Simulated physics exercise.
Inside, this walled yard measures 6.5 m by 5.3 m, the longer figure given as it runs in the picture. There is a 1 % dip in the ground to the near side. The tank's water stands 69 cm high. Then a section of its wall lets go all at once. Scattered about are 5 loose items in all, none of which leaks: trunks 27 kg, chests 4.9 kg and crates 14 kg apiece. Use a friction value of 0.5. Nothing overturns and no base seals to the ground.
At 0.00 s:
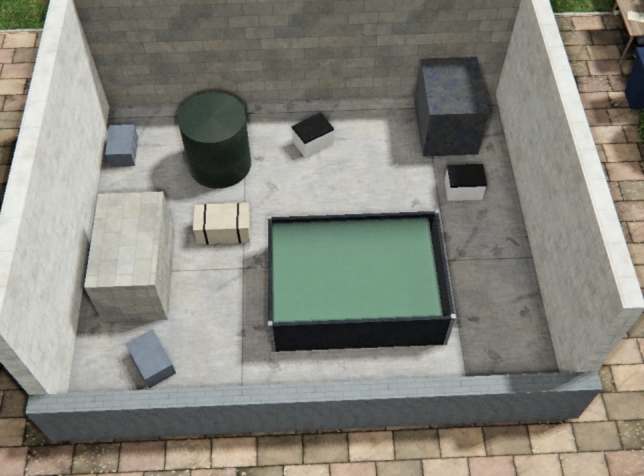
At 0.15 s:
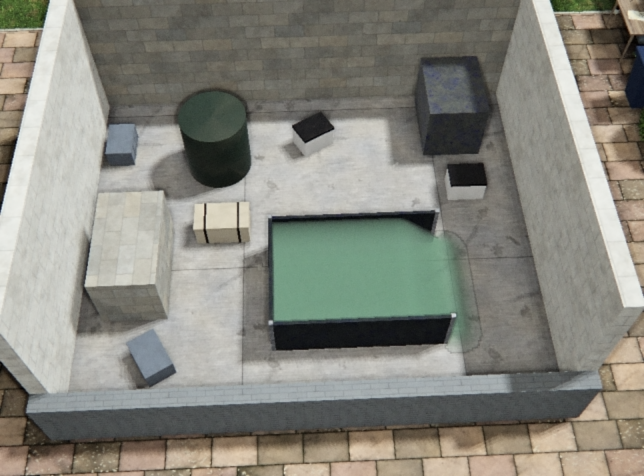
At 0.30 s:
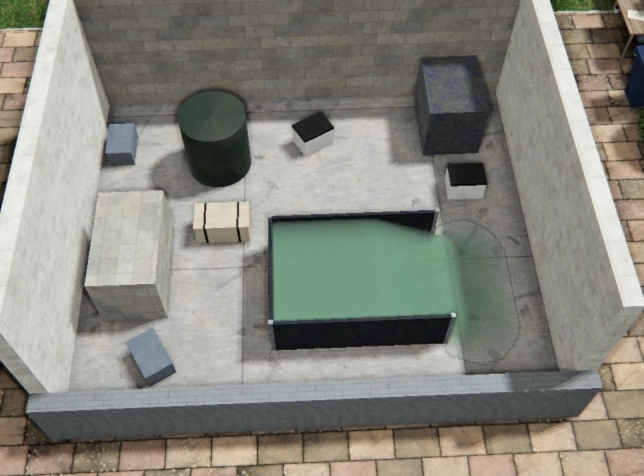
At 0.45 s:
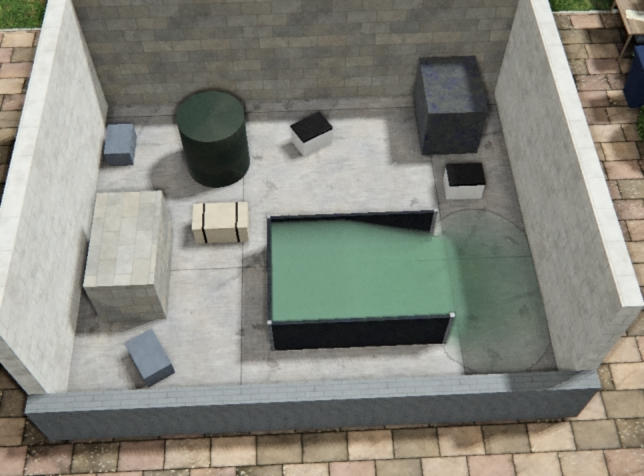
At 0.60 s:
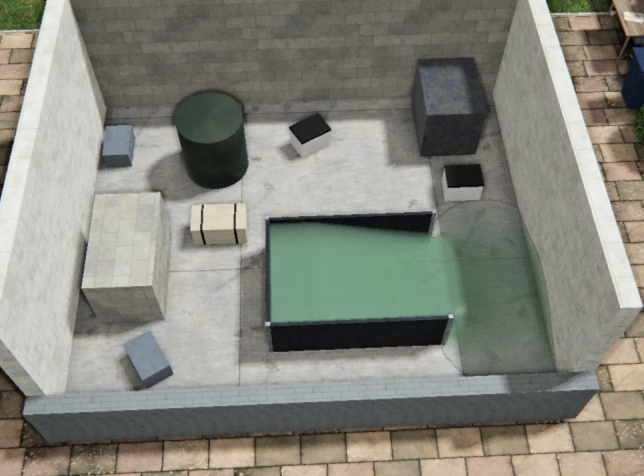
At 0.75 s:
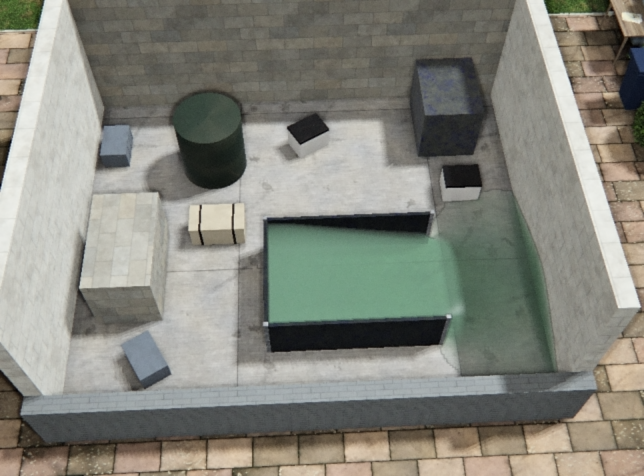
Green water poured out through the open right side of a dark rectangular tank in a walled yard, then spread across the ground to the right-hand wall, while the scattered boxes stayed put.
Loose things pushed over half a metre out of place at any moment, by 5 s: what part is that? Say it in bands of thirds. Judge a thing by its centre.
It is a medium share, a third or more but below two thirds.
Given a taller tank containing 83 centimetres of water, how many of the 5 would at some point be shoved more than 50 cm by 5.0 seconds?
With that change, 3 of them.
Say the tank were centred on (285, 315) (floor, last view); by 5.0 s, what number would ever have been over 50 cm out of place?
The count would be 2.
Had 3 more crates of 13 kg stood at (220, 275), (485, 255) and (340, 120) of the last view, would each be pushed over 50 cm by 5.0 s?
Below, above, above.
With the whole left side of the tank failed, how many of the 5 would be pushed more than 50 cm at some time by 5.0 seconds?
Then it comes to 4 of them.
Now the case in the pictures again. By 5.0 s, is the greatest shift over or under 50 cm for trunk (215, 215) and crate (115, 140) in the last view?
First one stays inside it, second one stays inside it.
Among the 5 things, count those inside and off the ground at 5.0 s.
At that time the total is 3.
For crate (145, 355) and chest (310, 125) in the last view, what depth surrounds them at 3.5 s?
5 and 3 cm.
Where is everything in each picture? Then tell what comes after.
The first frame shows a trunk at (221, 216) rests on the ground; a chest at (313, 127), on the bottom; 3.7 m2 under water; 0 of 5 have shifted.
The second frame shows a trunk at (221, 215) rests on the ground; a chest at (313, 126) rests on the ground; 4.6 m2 under water; 0 of 5 have shifted.
The third frame shows a trunk at (221, 215), on the bottom; a chest at (313, 126), on the bottom; 5.9 m2 under water; 0 of 5 have shifted.
The fourth frame shows a trunk at (220, 215), on the bottom; a chest at (312, 126) rests on the ground; water covers 7.3 m2; 0 of 5 have shifted.
The fifth frame shows a trunk at (218, 217), on the bottom; a chest at (310, 127), on the bottom; water covers 8.0 m2; 0 of 5 have shifted.
The sixth frame shows a trunk at (217, 217), on the bottom; a chest at (308, 127) rests on the ground; water covers 8.2 m2; 0 of 5 have shifted.
After 1.1 s 0 of 5 are over 50 cm from their spots; 0 afloat.
After 2.2 s 1 of 5 are over 50 cm from their spots; 0 afloat.
After 3.5 s 2 of 5 are over 50 cm from their spots; 1 afloat.
After 5.0 s 3 of 5 are over 50 cm from their spots, and 3 have been at some point; 3 afloat.
